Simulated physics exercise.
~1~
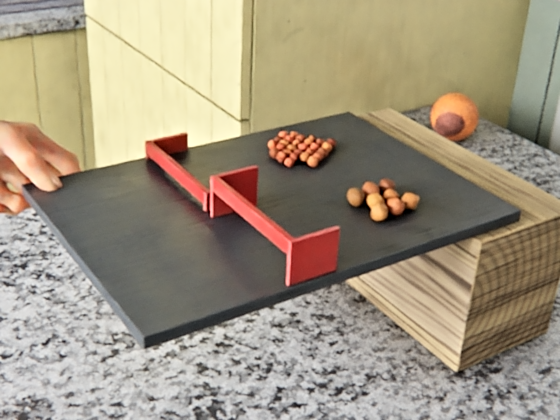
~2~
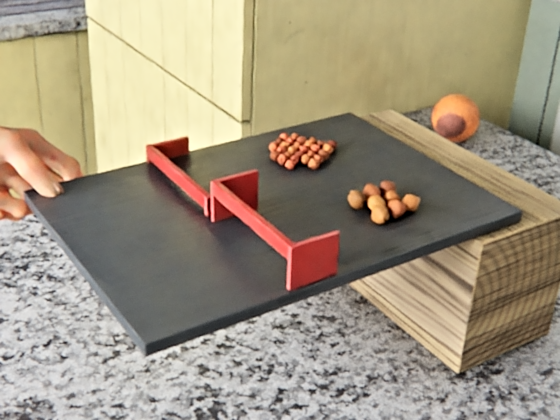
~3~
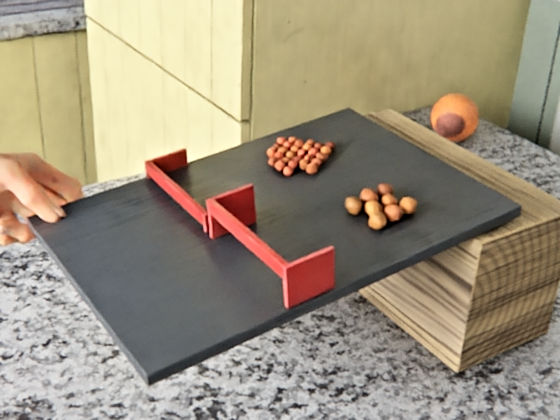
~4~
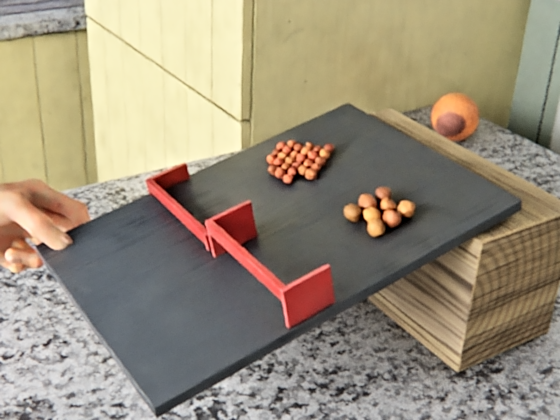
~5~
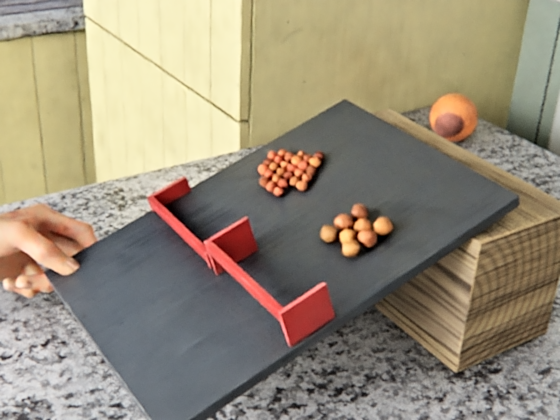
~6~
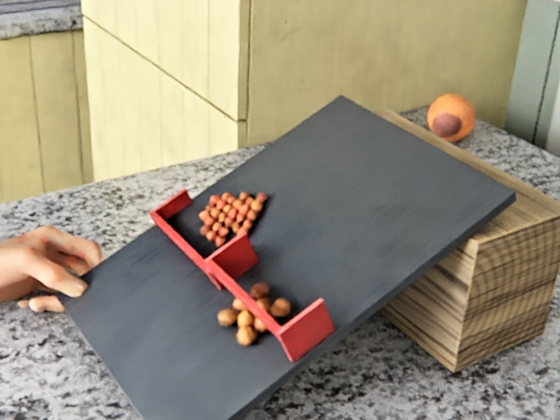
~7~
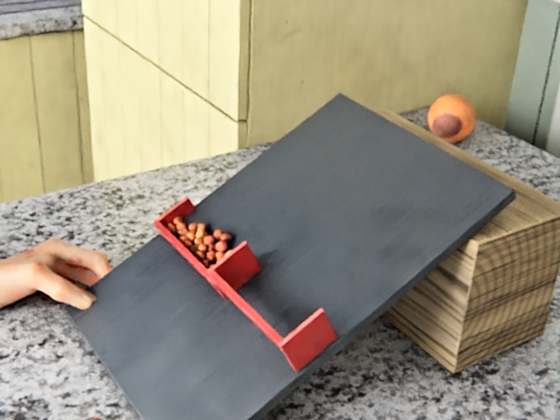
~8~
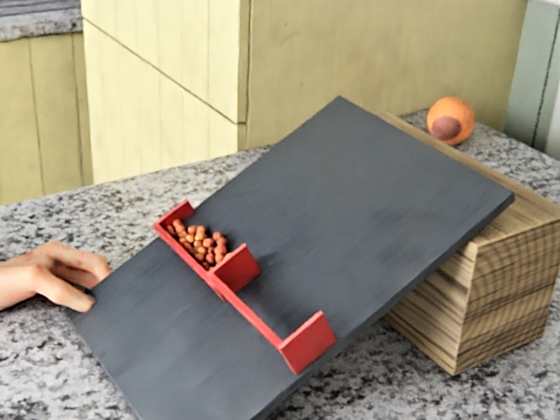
Dark board tilting under a hand, two heaps of brown balls rolling down, larger ones vanishing past a red bar, smaller ones stopping.
